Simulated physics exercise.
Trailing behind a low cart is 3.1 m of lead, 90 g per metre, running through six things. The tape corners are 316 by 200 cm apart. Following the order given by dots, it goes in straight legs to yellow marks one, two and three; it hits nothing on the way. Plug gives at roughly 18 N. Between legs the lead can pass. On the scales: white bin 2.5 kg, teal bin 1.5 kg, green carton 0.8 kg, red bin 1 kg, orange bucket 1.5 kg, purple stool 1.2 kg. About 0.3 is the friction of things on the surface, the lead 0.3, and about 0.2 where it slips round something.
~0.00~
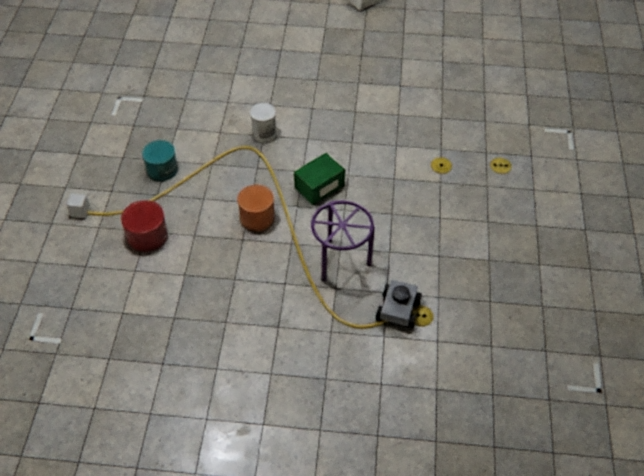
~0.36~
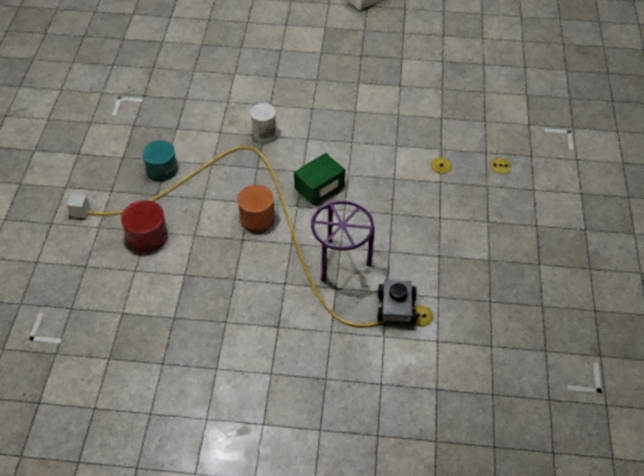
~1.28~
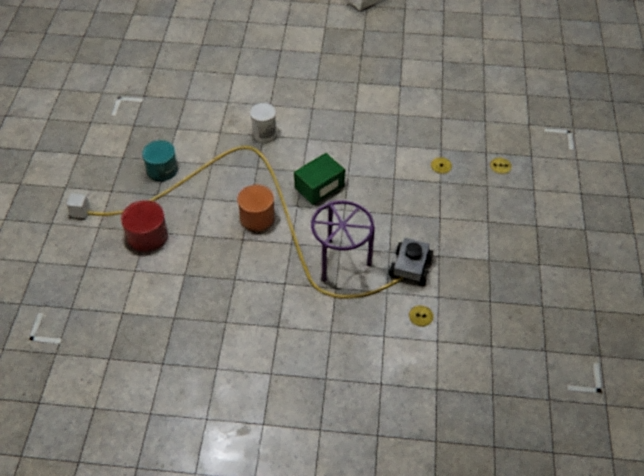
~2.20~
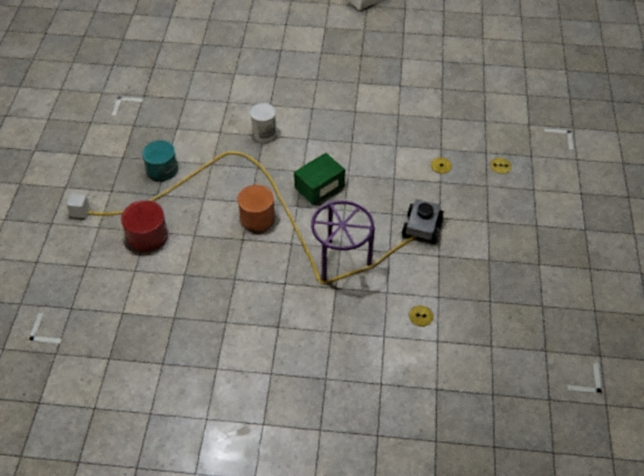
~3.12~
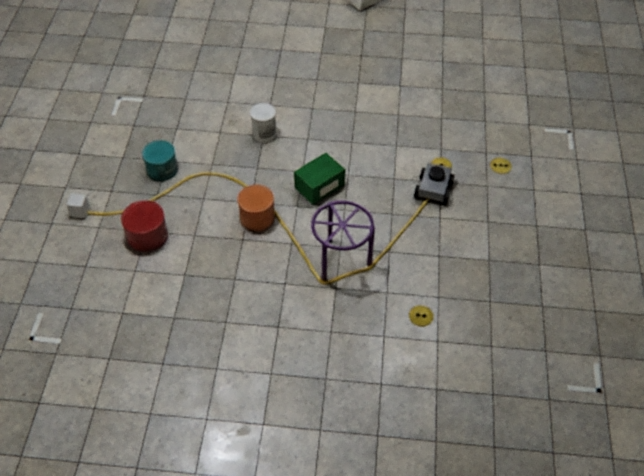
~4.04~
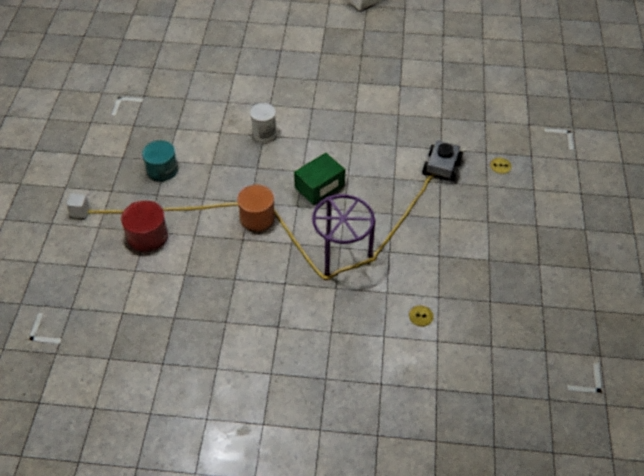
A small wheeled cart trailing a yellow cord turned and rolled up the tiled floor to a yellow marker, drawing the slack cord tighter around the orange bucket and the purple stool's legs, which shifted slightly.
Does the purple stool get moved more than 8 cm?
Yes. I expect it will travel.
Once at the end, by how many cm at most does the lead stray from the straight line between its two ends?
Looks like close to 60 cm at the widest point.
At 5.9 s, cart at (431, 246), lead slack at the fixed end; purple stool 5 cm off its start.
At 7.7 s, cart at (430, 297), lead slack at the fixed end; purple stool 5 cm off its start.
At 9.5 s, cart at (470, 222), lead slack at the fixed end; purple stool 5 cm off its start at (344, 217).
At 11.3 s, cart at (501, 165), lead slack at the fixed end; purple stool 22 cm off its start.
At 11.7 s, cart at (501, 165), lead slack at the fixed end; purple stool 22 cm off its start at (353, 195).
